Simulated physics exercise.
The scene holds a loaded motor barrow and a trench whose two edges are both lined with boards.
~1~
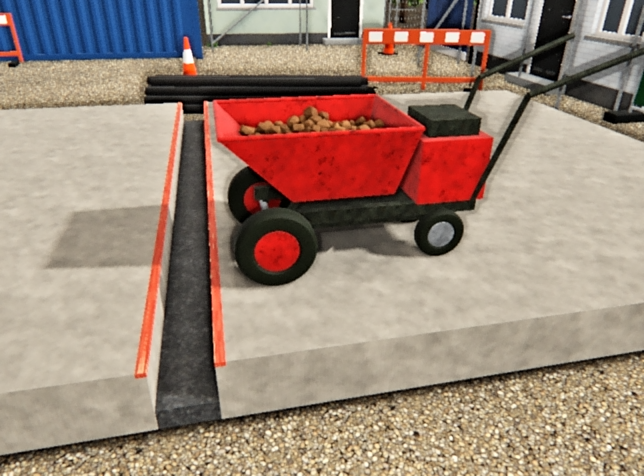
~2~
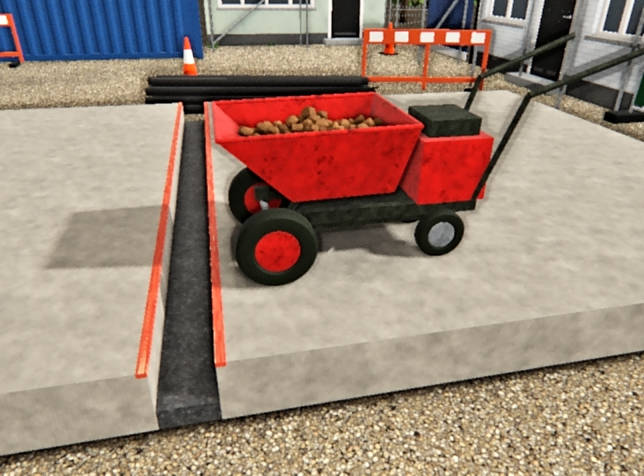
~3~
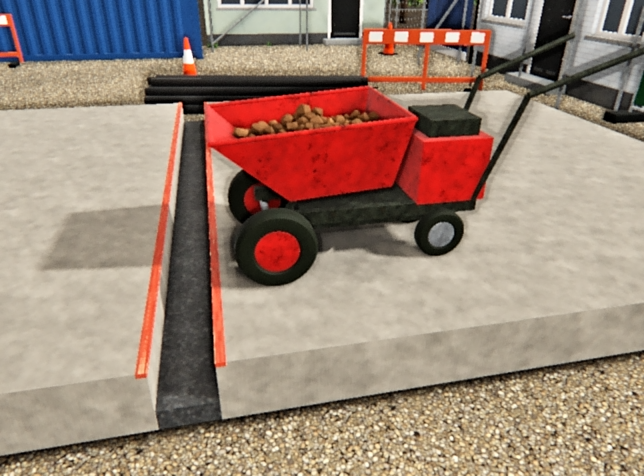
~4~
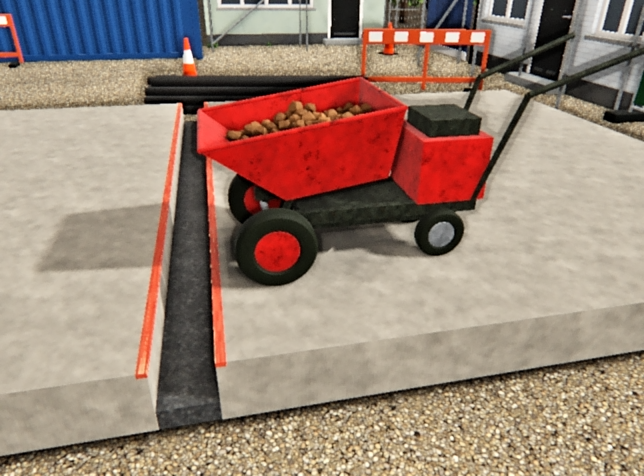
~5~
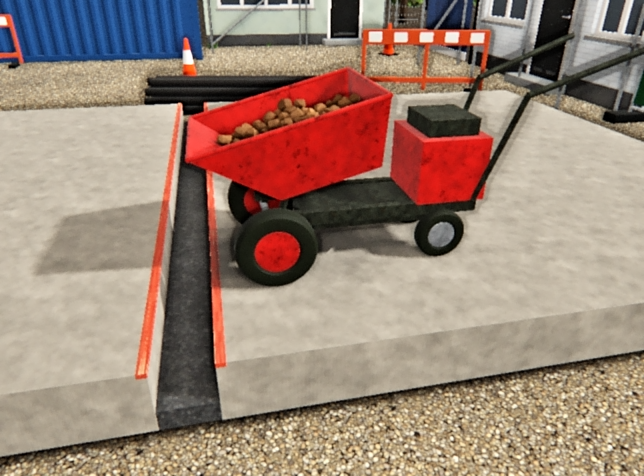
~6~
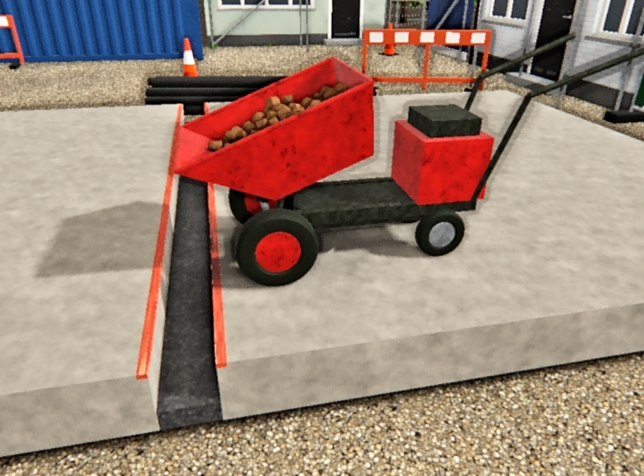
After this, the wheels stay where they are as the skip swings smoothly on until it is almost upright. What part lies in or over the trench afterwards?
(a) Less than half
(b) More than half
Option a: Less than half.
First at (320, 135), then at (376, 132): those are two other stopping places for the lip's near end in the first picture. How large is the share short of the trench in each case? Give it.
Roughly 10 and 50 %.
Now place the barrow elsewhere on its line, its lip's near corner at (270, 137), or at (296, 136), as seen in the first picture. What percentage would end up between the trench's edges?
First some 70, then 80 per cent.
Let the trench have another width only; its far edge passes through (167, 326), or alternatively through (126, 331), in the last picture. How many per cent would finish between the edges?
Respectively, 0 % and 20 %.
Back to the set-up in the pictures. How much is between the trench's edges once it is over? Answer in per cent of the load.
Close to 0 in every hundred pieces.
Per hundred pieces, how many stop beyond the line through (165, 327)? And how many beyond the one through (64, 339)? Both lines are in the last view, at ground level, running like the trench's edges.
First 70 in a hundred, second 30 in a hundred.
Soon after the last picture, skip tipped steeply; all in the skip.
A little later, skip tipped right over; most in the skip; about a quarter beyond it; a stray few falling.
Later still, skip tipped right over; about a quarter in the skip; a stray few in or heaped over the trench; most beyond it.
At rest, skip tipped right over; about a quarter in the skip; a stray few in or heaped over the trench; most beyond it.
